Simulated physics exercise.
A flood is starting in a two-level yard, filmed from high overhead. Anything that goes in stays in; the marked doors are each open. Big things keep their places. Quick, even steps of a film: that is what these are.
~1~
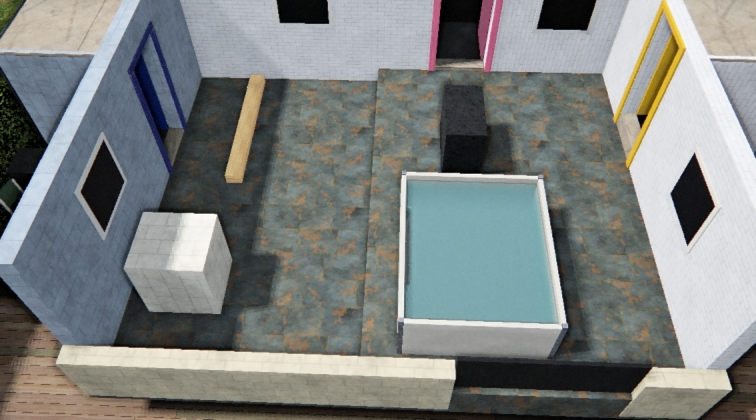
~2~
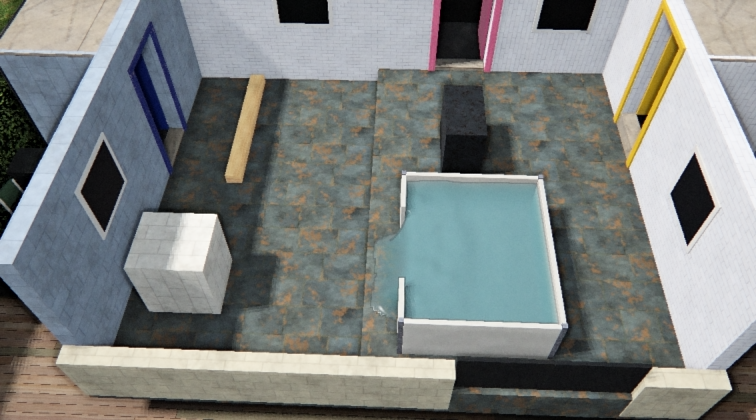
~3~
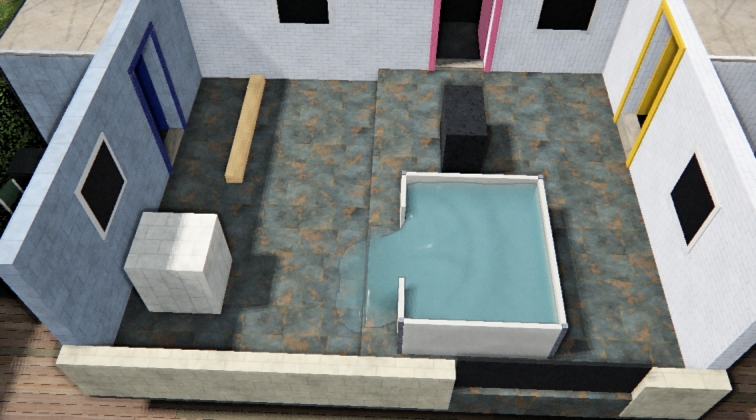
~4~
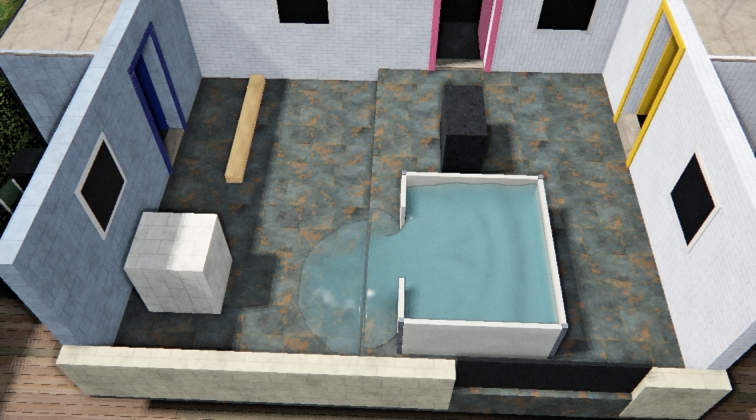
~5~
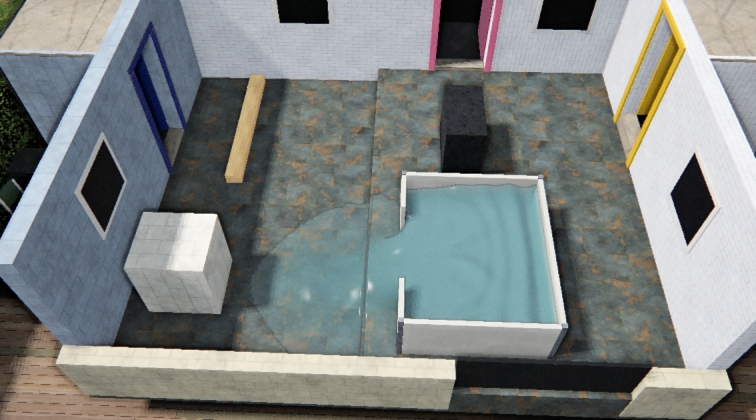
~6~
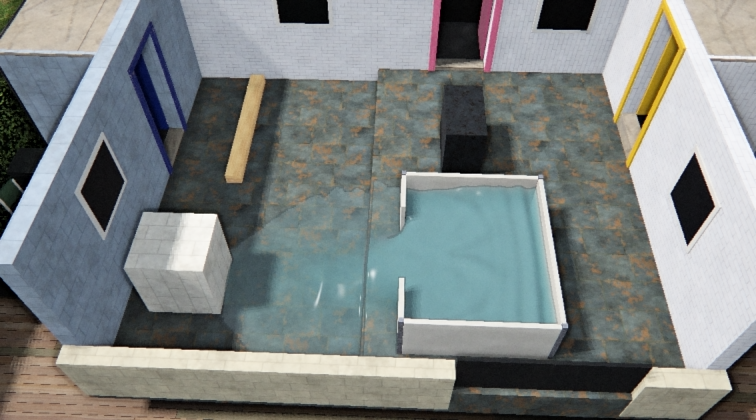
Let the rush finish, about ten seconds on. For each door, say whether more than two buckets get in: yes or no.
Blue door: Yes; pink door: No; yellow door: No.
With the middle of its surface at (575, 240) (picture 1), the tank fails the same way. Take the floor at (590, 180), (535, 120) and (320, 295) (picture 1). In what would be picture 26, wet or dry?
I'd say still dry for the first, still dry for the second and swamped for the third.
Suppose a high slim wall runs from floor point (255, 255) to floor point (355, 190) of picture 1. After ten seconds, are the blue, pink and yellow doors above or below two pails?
Well, the blue one ends up above, then the pink one comes in short, and the yellow one comes in short.
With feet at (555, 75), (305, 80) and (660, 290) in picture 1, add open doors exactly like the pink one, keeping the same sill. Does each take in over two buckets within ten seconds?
Lab note, doors in listed order: Under the limit, over the limit, under the limit.
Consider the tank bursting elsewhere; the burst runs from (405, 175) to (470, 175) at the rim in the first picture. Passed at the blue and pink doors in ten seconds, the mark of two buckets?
I'd expect the blue door to fall short and the pink door to exceed it.
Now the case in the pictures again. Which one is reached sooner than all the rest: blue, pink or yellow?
Going by the pictures, it would be the one in blue.
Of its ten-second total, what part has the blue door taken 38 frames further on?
Around 50 percent.
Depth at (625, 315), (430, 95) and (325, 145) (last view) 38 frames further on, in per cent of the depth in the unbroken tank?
Taking the places in turn, I get roughly 0, 0 and 4 percent.
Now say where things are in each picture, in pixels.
Still water in the water tank at (476, 246), in the first frame.
Water pours out at (404, 265) and has run to (390, 239), in the second frame.
The front is at (349, 256), out from the gap at (404, 266), in the third frame.
The front is at (308, 265), out from the gap at (403, 266), in the fourth frame.
The front is at (256, 281), out from the gap at (403, 267), in the fifth frame.
The front is at a hidden place, out from the gap at (404, 265), in the sixth frame.
A moment on, water covers 25 % of the floor; the blue door not reached, the pink door not reached, the yellow door not reached.
Next, water covers 35 % of the floor; the blue door under two buckets in, the pink door not reached, the yellow door not reached.
Then, water covers 40 % of the floor; the blue door over two buckets in, the pink door not reached, the yellow door not reached.
Later, water covers 50 % of the floor; the blue door over two buckets in, the pink door not reached, the yellow door not reached.
In the end, water covers 50 % of the floor; the blue door far over two buckets in, the pink door not reached, the yellow door not reached.
